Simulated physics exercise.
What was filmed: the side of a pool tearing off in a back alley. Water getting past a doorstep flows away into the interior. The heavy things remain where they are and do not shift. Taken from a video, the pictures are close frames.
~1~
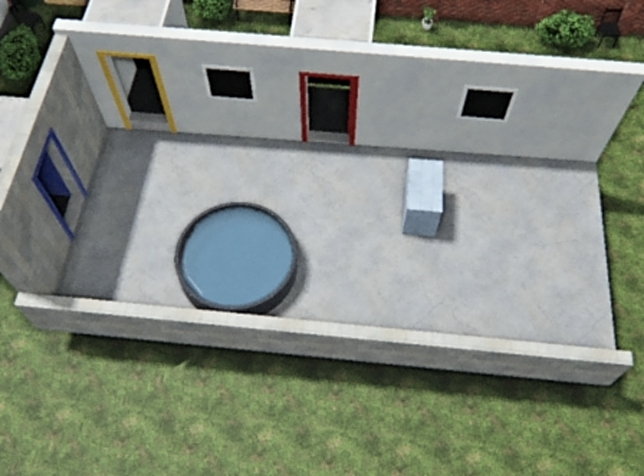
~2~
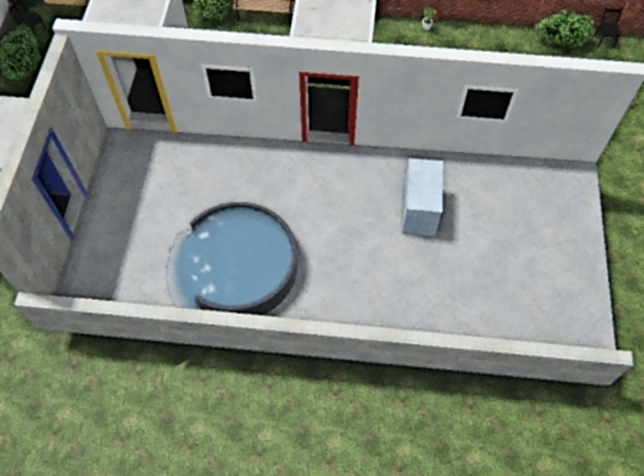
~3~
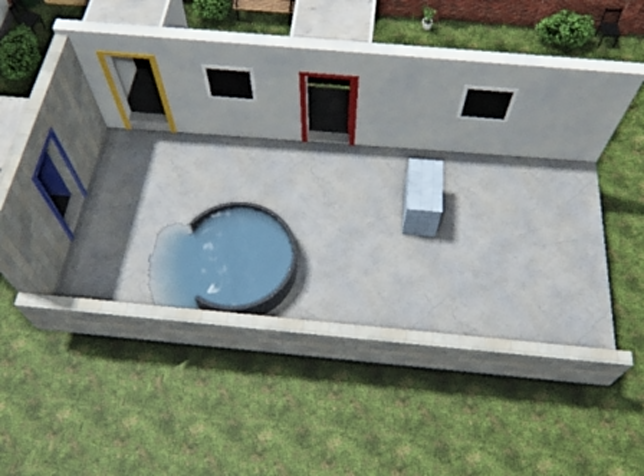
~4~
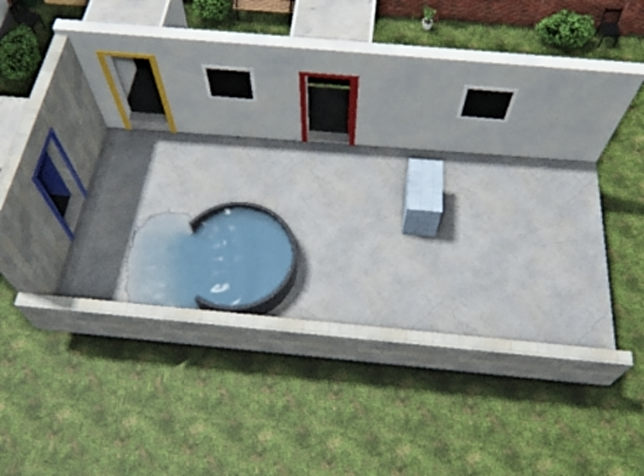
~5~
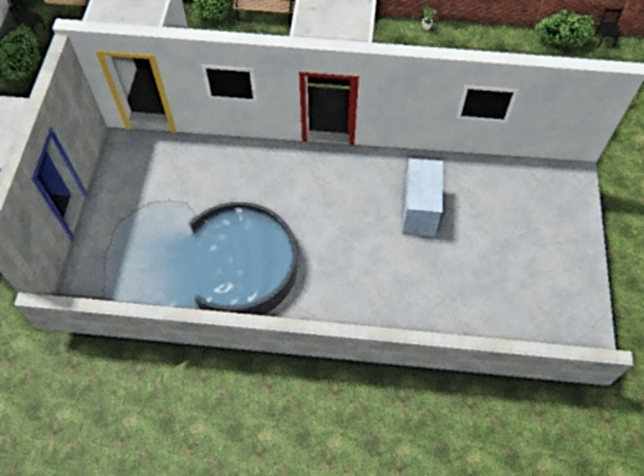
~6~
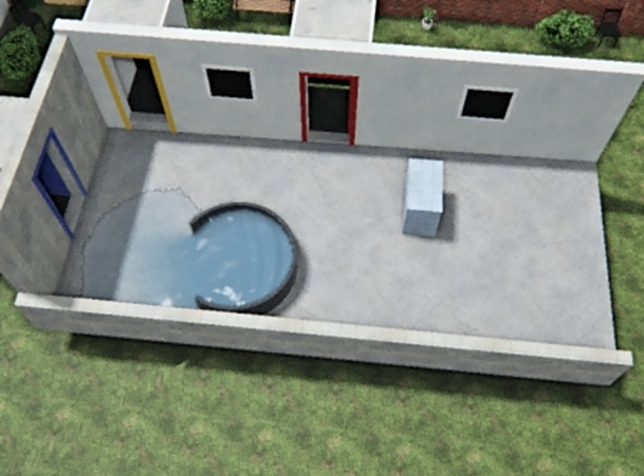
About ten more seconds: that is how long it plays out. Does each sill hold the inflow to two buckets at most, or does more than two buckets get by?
Result: Blue door: Tops two buckets. Red door: Never tops two buckets. Yellow door: Never tops two buckets.
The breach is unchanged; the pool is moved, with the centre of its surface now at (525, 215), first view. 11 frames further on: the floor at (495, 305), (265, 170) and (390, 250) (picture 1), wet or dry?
Bone-dry, bone-dry, soaked.
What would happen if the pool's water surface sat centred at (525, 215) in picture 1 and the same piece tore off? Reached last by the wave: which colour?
Answer: The yellow door.
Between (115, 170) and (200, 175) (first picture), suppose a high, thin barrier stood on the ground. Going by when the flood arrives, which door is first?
It's the blue-painted one.
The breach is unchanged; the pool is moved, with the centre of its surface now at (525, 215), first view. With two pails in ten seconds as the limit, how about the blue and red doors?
Blue door: Beneath; red door: Beneath.
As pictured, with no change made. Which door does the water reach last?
It would be the red one.
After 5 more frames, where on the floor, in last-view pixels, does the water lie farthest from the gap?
Estimated pixel: (92, 179).
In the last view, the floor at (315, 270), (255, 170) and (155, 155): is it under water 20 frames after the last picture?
Lab note, in the order given: Unwetted, unwetted, wet through.
A moment on, water covers 15 % of the floor; the blue door wet at the sill, nothing in, the red door not reached, the yellow door not reached.
Next, water covers 20 % of the floor; the blue door under two buckets in, the red door not reached, the yellow door not reached.
Then, water covers 25 % of the floor; the blue door over two buckets in, the red door not reached, the yellow door wet at the sill, nothing in.
Later, water covers 45 % of the floor; the blue door over two buckets in, the red door wet at the sill, nothing in, the yellow door wet at the sill, nothing in.
In the end, water covers 70 % of the floor; the blue door over two buckets in, the red door wet at the sill, nothing in, the yellow door wet at the sill, nothing in.
